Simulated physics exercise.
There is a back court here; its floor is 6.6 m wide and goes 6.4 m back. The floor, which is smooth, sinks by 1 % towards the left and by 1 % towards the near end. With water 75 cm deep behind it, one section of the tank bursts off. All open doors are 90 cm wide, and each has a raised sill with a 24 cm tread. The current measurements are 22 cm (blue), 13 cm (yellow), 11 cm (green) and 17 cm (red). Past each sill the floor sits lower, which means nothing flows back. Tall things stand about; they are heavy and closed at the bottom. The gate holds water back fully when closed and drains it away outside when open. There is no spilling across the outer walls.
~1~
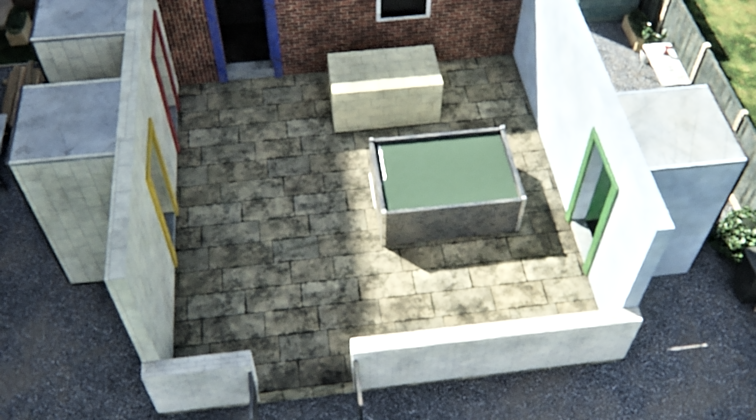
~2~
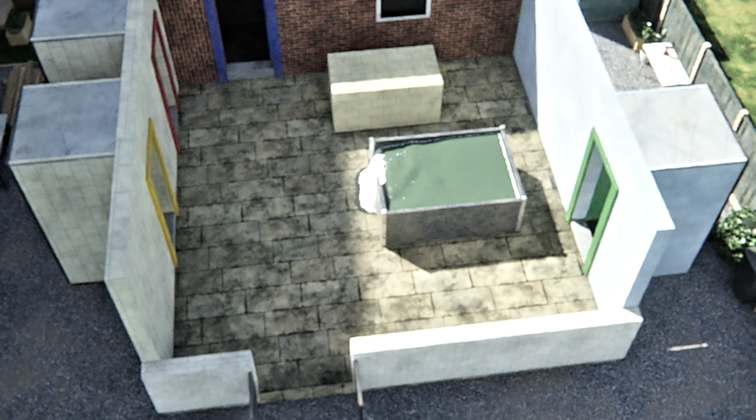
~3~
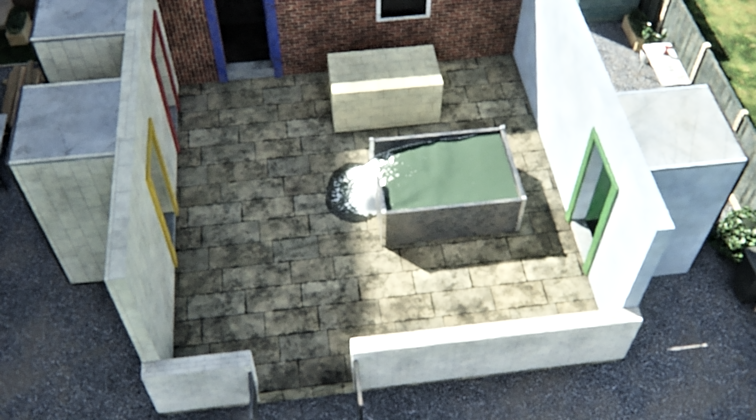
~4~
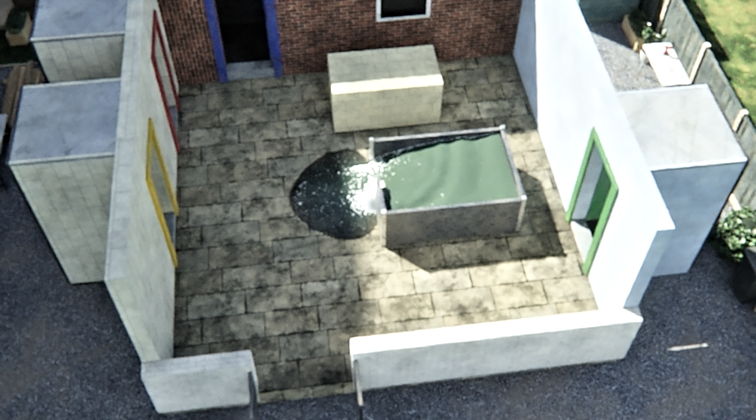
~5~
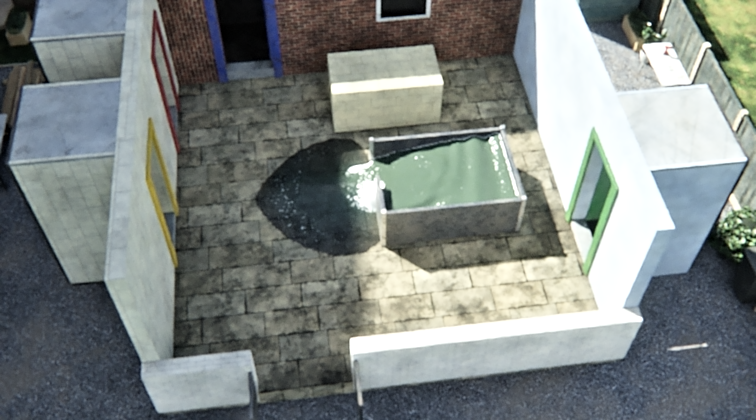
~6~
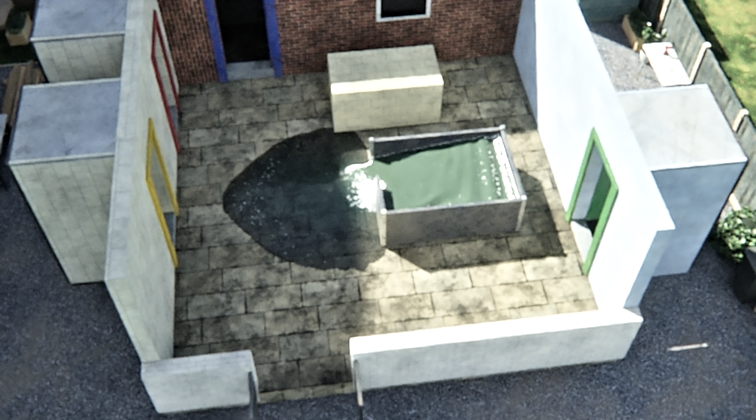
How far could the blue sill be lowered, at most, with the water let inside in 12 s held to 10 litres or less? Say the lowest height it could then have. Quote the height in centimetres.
It could then stand at about 11 cm.
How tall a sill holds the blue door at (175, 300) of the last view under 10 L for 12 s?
You'd want it roughly 13.0 cm high.
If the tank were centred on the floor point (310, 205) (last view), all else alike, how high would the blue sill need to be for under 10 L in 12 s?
Then about 15 centimetres at the least.
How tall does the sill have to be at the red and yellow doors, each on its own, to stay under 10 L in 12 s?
You'd want some 18 cm at red and some 22 cm at yellow.
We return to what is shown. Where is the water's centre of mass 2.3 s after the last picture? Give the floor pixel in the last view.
The balance point sits at roughly (327, 195).
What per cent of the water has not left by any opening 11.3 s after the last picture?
Close to 86 per cent is still present.
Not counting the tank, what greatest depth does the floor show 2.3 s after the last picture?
Roughly 28 cm.
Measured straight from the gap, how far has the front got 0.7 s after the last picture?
3.8 m.
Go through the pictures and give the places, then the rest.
Still water, 75 cm deep, in the tank at (445, 172); the blue door at (245, 38) is dry, in the first picture.
Water pours out at (376, 181) and has run 0.3 m, to (360, 203); about 6 cm deep outside, 75 cm at the back, in the second picture.
Water pours out at (376, 181) and has run 0.8 m, to (332, 206); about 10 cm deep outside, 75 cm at the back, in the third picture.
The gap is at (376, 182), the front 1.4 m out at (297, 204); the back of the tank holds 75 cm, in the fourth picture.
Water pours out at (376, 181) and has run 2.0 m, to (261, 200); about 5 cm deep outside, 71 cm at the back, in the fifth picture.
Water pours out at (376, 181) and has run 2.5 m, to (230, 209); about 4 cm deep outside, 63 cm at the back; the blue door at (245, 38), 3.7 m from the gap, is still 1.9 m from the nearest water, in the sixth picture.
Then, 0.7 s after the last picture water covers 35 % of the floor, deepest (36 cm) near (364, 186); it has not reached the blue door.
Then, 2.3 s after the last picture water covers 40 % of the floor, deepest (28 cm) near (179, 102); 14 cm at the blue door, 0 litres in over its 22 cm sill.
Then, 11.3 s after the last picture water covers 100 % of the floor, deepest (14 cm) near (173, 389); 5 cm at the blue door, 0 litres in over its 22 cm sill.
At the blue door as built, the water peaked near 16 cm, 2.5 s after the last picture.
Run again over the same 12 s with other heights there, 16 litres in over 9.5 cm, 5 litres over 12.5 cm. The limit of 10 litres is kept from about 11 cm up.
